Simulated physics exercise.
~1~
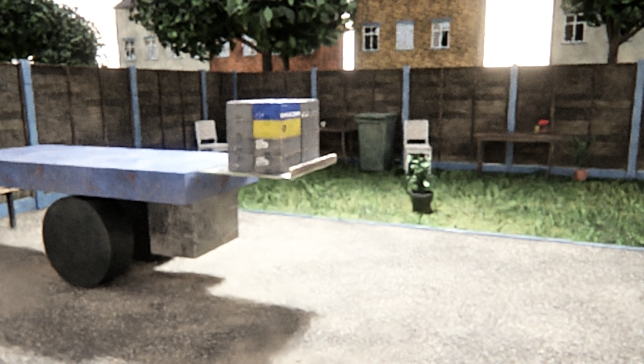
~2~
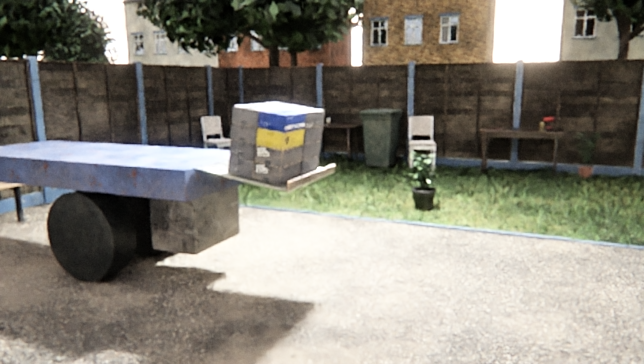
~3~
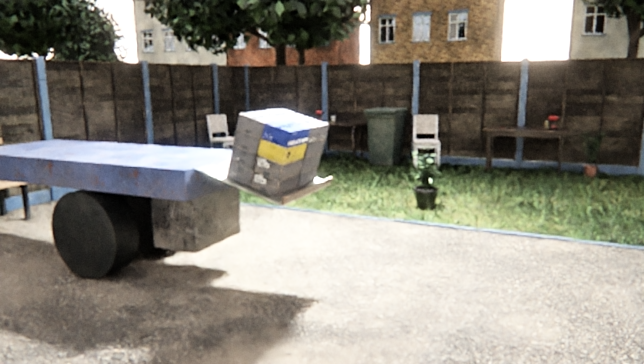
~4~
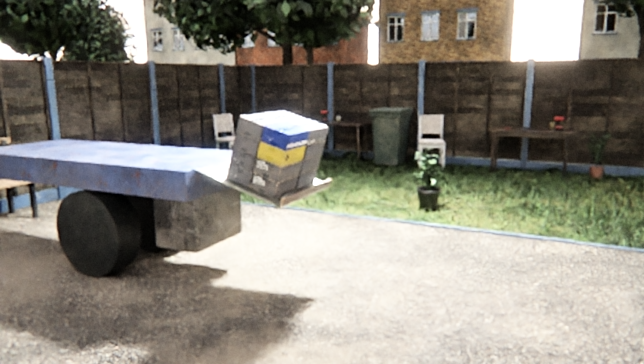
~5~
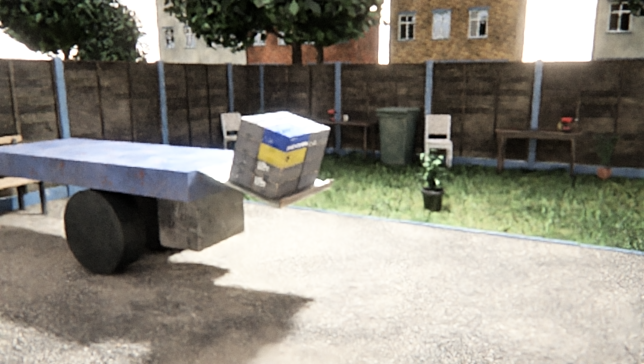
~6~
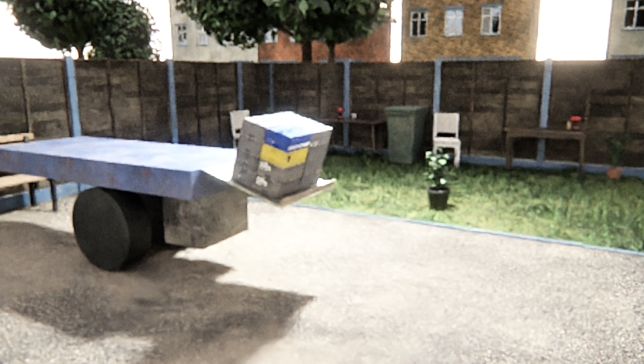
At first, a block of stacked grey boxes, one marked blue and another yellow, sits on a flap at the back of a blue flat-bed, in a yard with a wooden fence, chairs and a bin beyond. The flap begins to dip at its right end, and the stack leans to the right along with it. The tilt grows to a modest slope and then stops. The boxes stay packed together as the view drifts slowly sideways. In the end, the flap holds still at its slant with the whole stack still resting on it.
